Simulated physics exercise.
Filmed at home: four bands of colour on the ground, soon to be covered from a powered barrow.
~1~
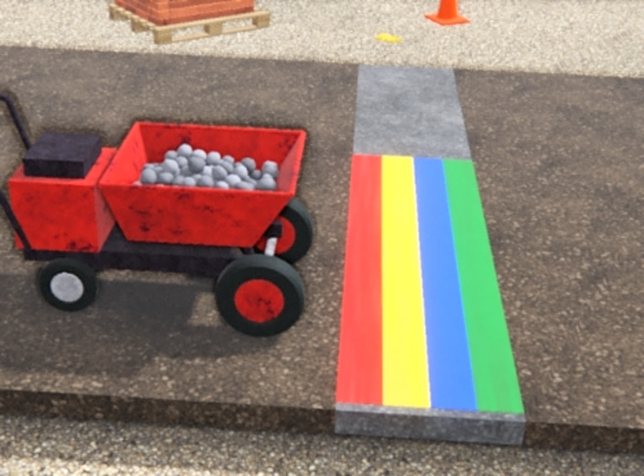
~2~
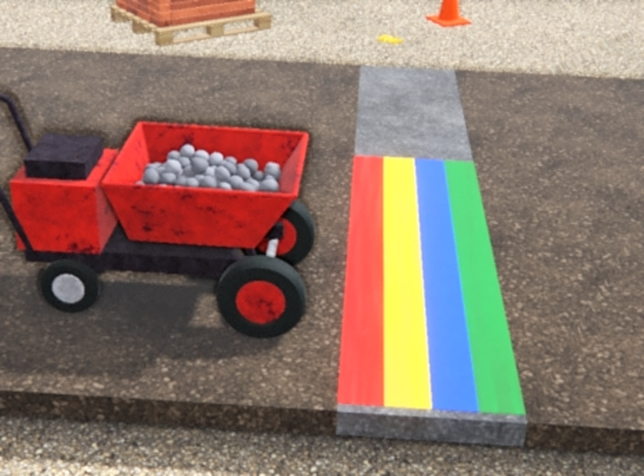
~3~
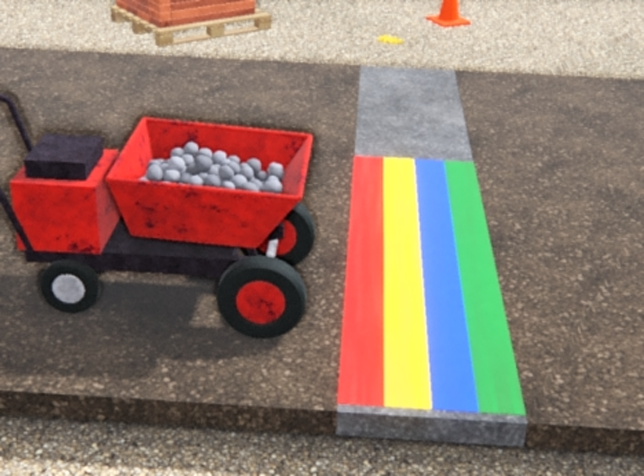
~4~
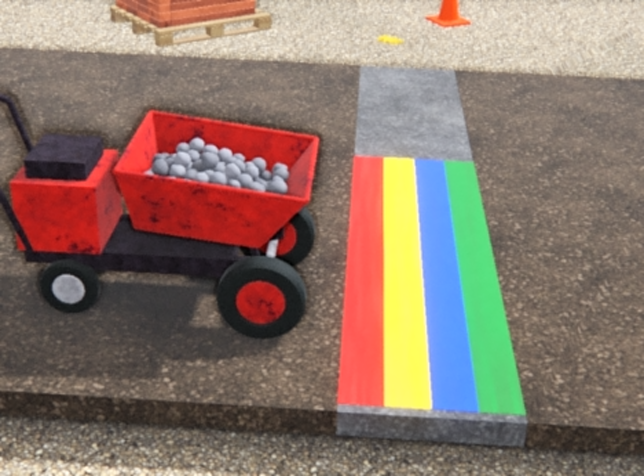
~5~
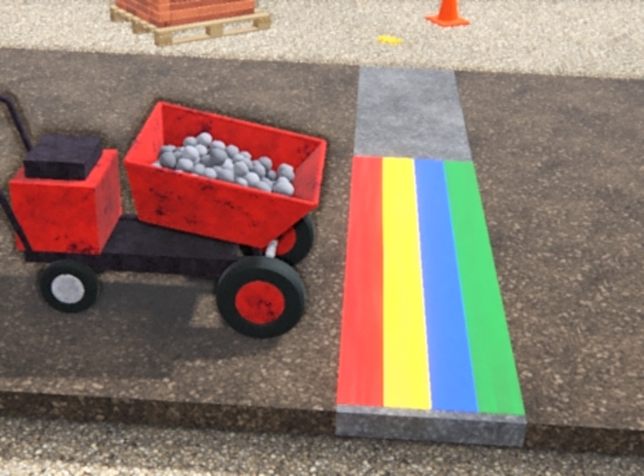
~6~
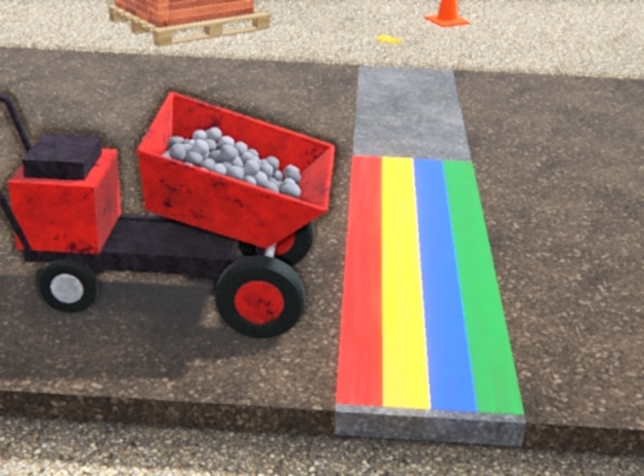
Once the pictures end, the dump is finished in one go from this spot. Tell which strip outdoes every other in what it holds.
The yellow strip holds the most.
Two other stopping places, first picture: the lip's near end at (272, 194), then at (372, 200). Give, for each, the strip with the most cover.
First spot: The strip in yellow; second spot: The green strip.
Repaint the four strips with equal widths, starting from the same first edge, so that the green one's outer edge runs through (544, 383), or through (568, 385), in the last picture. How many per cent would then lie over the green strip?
About 10 % and 0 %.
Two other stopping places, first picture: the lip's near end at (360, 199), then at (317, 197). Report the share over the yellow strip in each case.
From the first spot you get 0 percent, and from the second 20 percent.
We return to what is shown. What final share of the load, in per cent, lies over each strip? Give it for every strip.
Red strip around 5, yellow strip around 40, blue strip around 20, green strip around 15.
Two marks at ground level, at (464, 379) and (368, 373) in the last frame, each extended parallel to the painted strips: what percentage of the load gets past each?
Close to 20 and 90 per cent respectively.
Just after the last frame, skip tipped steeply; every one in the skip.
A moment on, skip tipped right over; almost all in the skip; about a tenth over the yellow strip; just a few over the blue strip.
Further on, skip tipped right over; roughly a quarter in the skip; about a tenth over the red strip; roughly a third over the yellow strip; roughly a quarter over the blue strip; about a tenth over the green strip; about a tenth off the paint.
When it is over, skip tipped right over; about a tenth in the skip; about a tenth over the red strip; roughly a third over the yellow strip; roughly a quarter over the blue strip; about a tenth over the green strip; about a tenth off the paint.
